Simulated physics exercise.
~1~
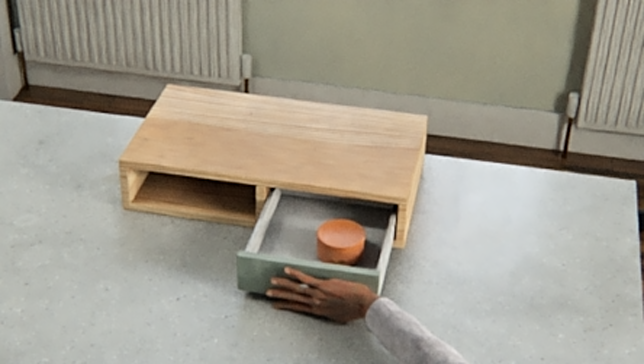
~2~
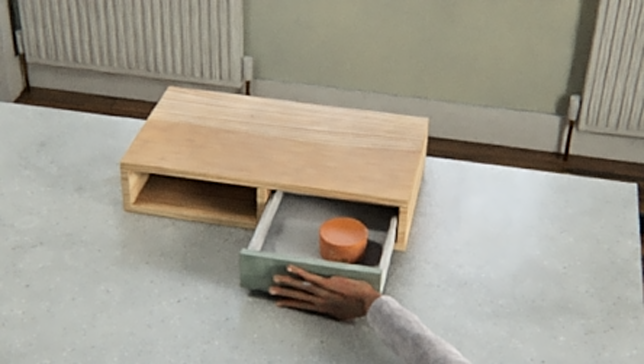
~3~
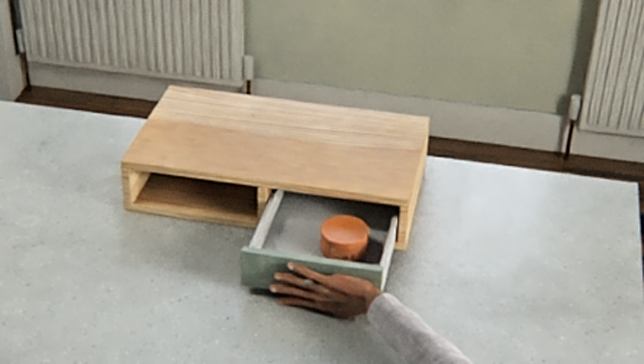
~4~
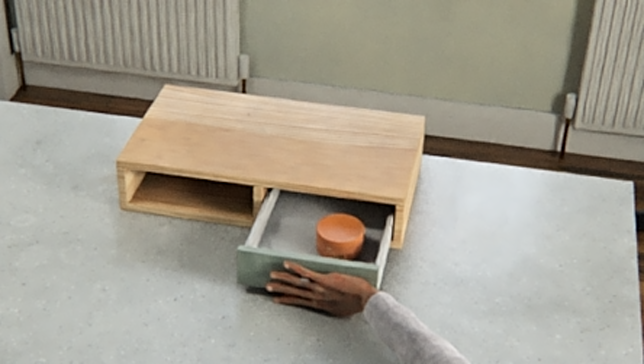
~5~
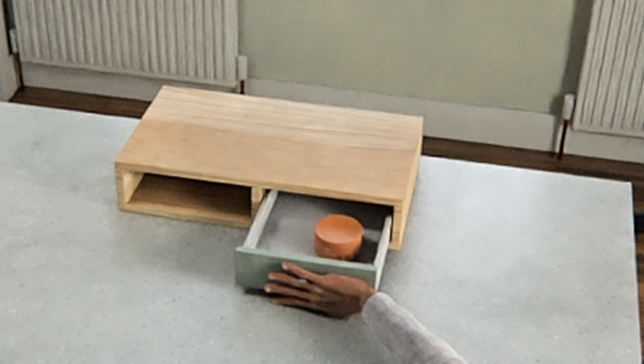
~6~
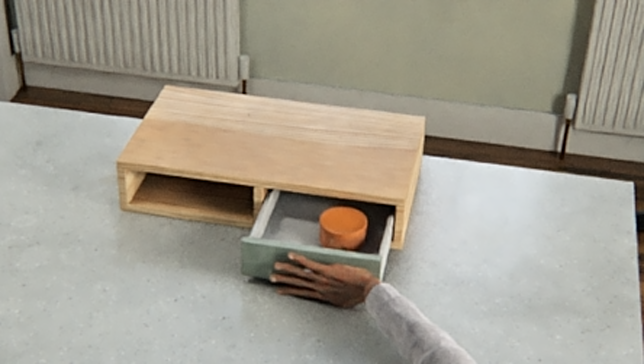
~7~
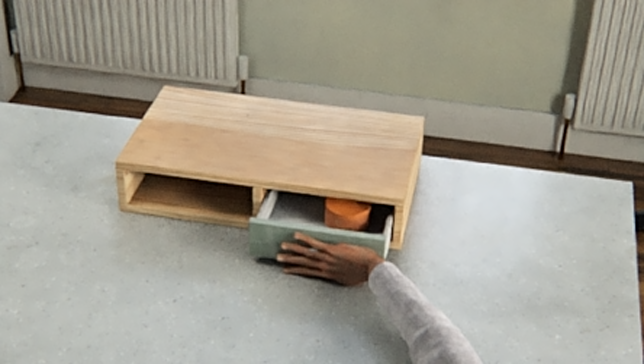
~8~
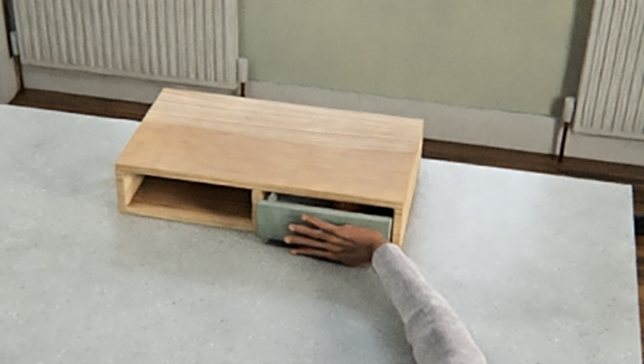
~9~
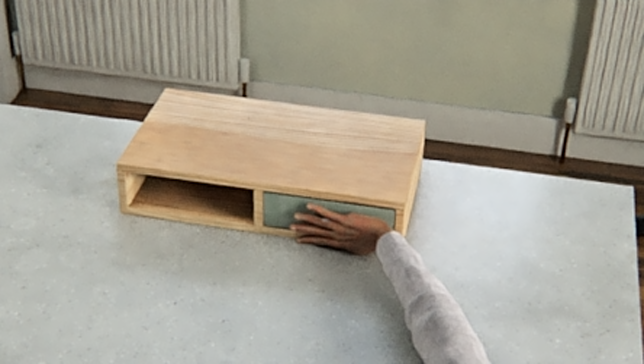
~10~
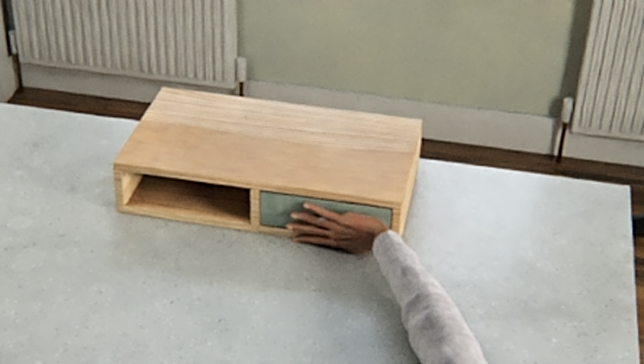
In this clip, a hand rests against the green front of an open drawer holding an orange tub in a low wooden cabinet, then pushes it gradually inward until the tub disappears from view and the drawer sits fully closed, the hand still touching its front.
